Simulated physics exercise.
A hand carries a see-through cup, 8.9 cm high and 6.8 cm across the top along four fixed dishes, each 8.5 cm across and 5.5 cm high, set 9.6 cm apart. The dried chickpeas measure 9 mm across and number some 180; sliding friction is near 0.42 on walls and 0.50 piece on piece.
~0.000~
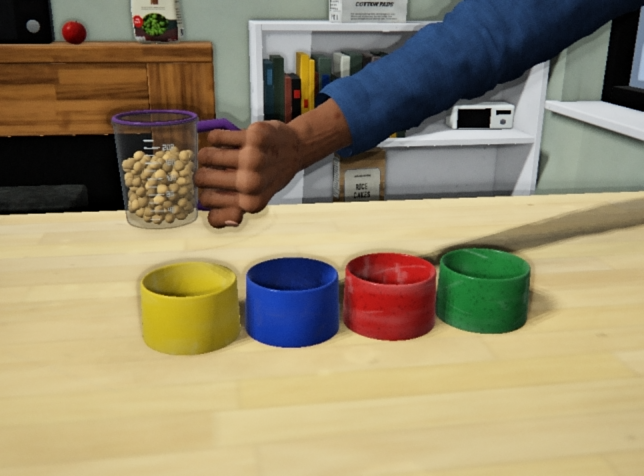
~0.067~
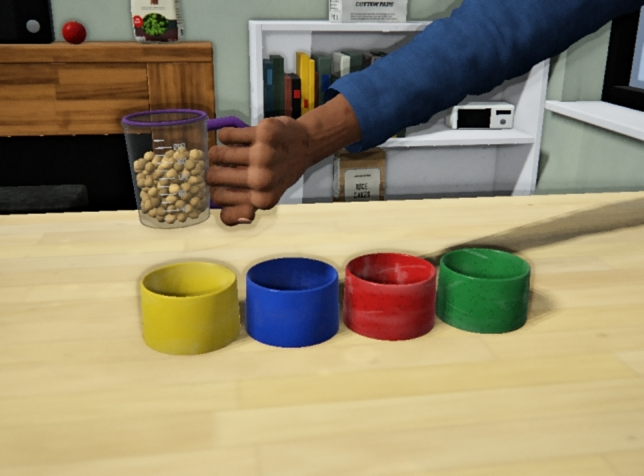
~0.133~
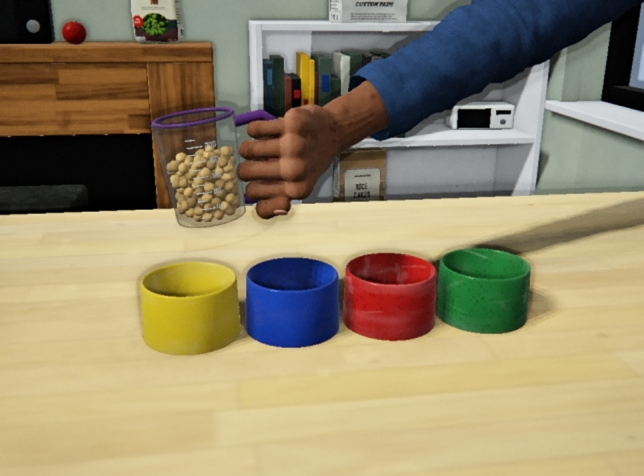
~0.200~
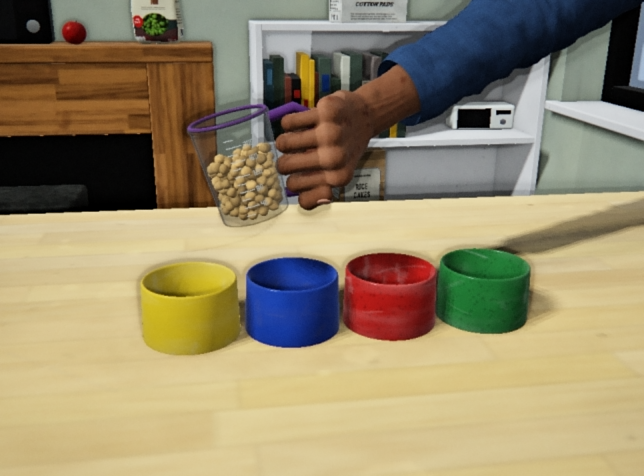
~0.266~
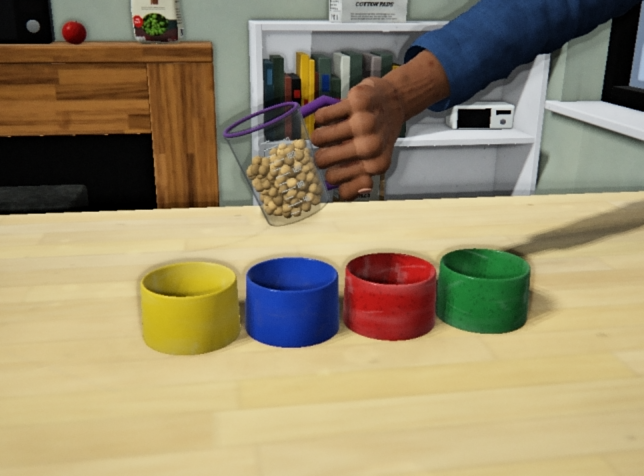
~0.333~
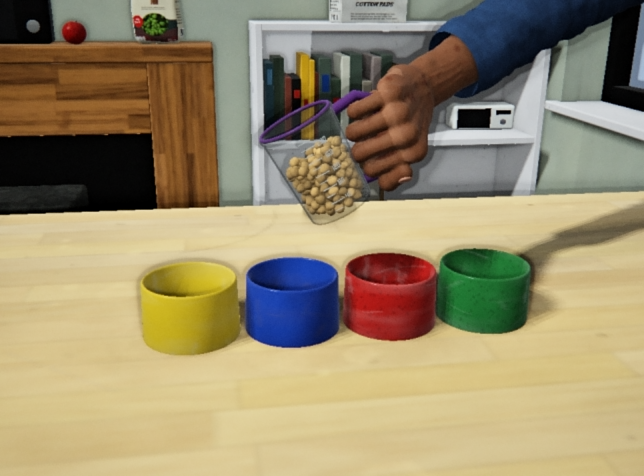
On a light wooden table, a hand carries a clear cup of chickpeas rightward above four colored dishes, tilting it leftward.
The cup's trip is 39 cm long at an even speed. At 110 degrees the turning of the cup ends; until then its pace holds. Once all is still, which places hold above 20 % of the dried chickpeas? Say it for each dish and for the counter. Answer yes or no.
Red no, blue no, green yes, yellow no, counter no.
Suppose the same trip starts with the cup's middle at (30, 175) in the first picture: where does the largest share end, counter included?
The winner: Red.
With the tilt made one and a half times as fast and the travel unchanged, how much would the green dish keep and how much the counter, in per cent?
In that case green 100, counter 0.
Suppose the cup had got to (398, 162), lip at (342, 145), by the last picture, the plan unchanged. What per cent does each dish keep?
Red 0; blue 0; green 100; yellow 0.
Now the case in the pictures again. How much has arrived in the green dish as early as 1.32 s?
Near 30 per cent so far.
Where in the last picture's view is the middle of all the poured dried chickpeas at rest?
Near (483, 293).
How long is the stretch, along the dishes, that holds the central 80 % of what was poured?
About 5 cm.
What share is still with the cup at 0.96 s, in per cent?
Roughly 100 per cent.
After 0.71 s, tilt 68 degrees; cup holds 100 %.
After 0.96 s, tilt 94 degrees; cup holds 100 %.
After 1.32 s, tilt 110 degrees; cup holds 65 %, green 30 %.
By 2.6 s all is still; red 0 %, blue 0 %, green 100 %, yellow 0 %, counter 0 %.
